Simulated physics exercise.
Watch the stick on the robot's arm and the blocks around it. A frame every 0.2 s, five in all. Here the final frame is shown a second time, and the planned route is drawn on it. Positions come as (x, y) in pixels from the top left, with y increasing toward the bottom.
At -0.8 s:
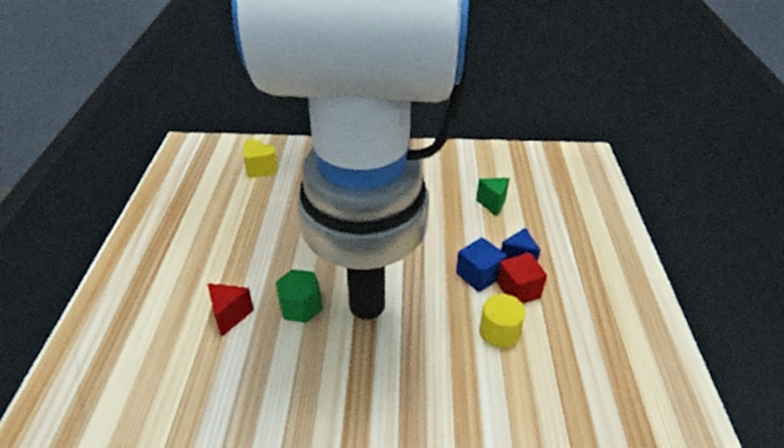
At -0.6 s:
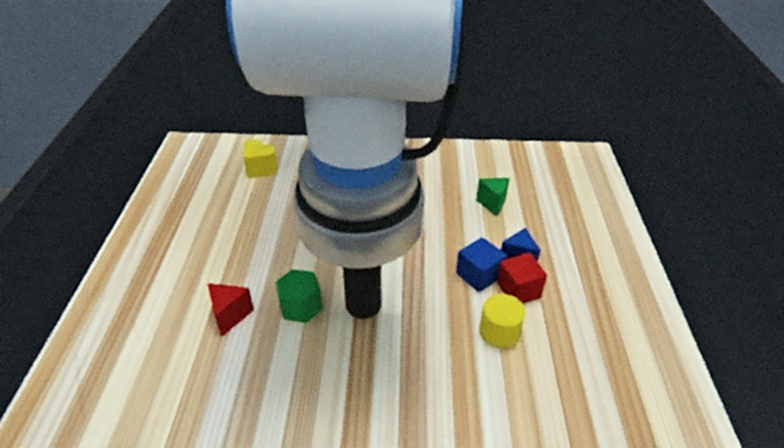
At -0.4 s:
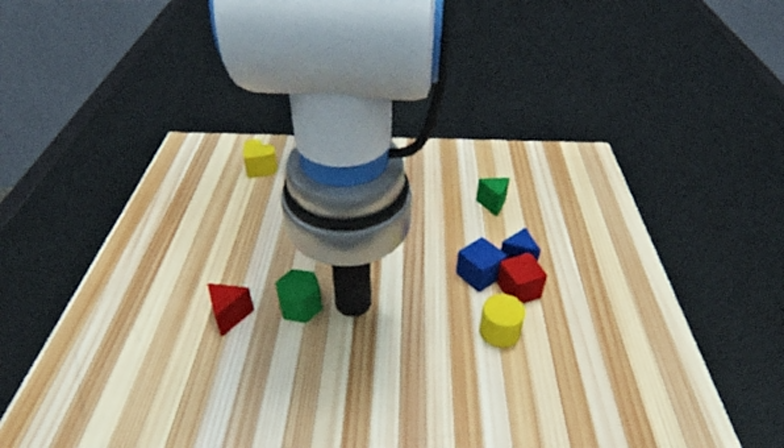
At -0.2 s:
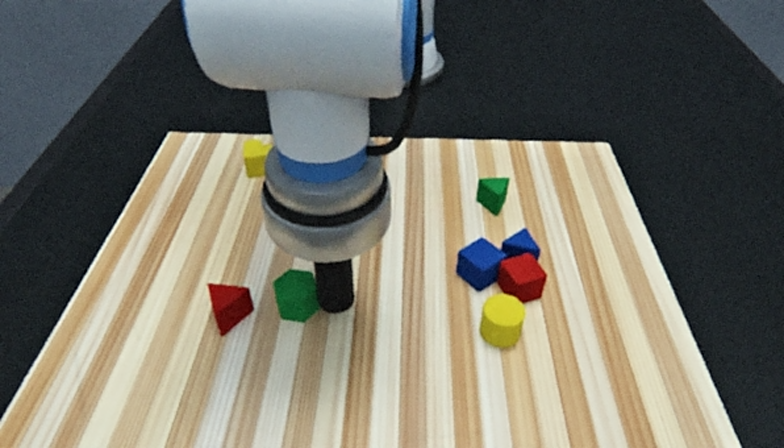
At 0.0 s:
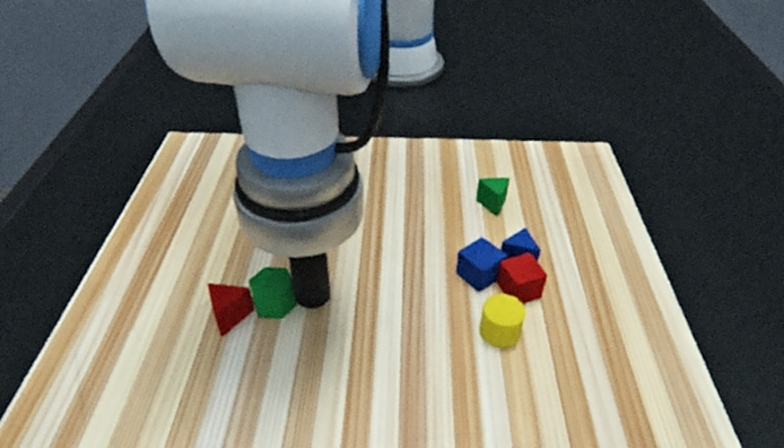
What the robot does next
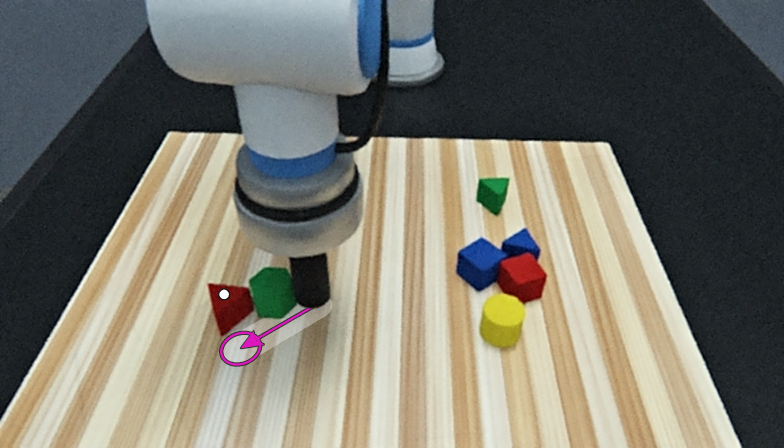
On a striped wooden board scattered with coloured blocks, a robot arm slid its black stick slowly left until it met the green hexagonal block and pushed it over beside the red triangular one.
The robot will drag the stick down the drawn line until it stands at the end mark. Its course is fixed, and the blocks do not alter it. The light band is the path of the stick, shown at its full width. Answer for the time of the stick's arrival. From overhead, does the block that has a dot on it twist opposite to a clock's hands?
The answer is yes.
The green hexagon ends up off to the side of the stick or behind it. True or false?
It is true.
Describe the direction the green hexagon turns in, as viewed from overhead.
From the top: Clockwise.
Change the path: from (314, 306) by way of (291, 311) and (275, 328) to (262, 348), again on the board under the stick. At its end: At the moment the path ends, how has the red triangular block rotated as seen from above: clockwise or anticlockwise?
From above, counter-clockwise.
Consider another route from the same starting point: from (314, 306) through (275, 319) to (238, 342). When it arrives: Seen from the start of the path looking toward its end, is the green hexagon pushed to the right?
I'd say yes.
Path on the board, in a line from (314, 306) to (241, 348); the dot is on the red triangular block.
What follows on the original path. Halfway along, stick (277, 316); red triangular block (212, 292), turned 45° anticlockwise; green hexagon (249, 284), turned 60° clockwise.
At the end, stick (238, 338); red triangular block (211, 292), turned 50° anticlockwise; green hexagon (247, 284), turned 75° clockwise.
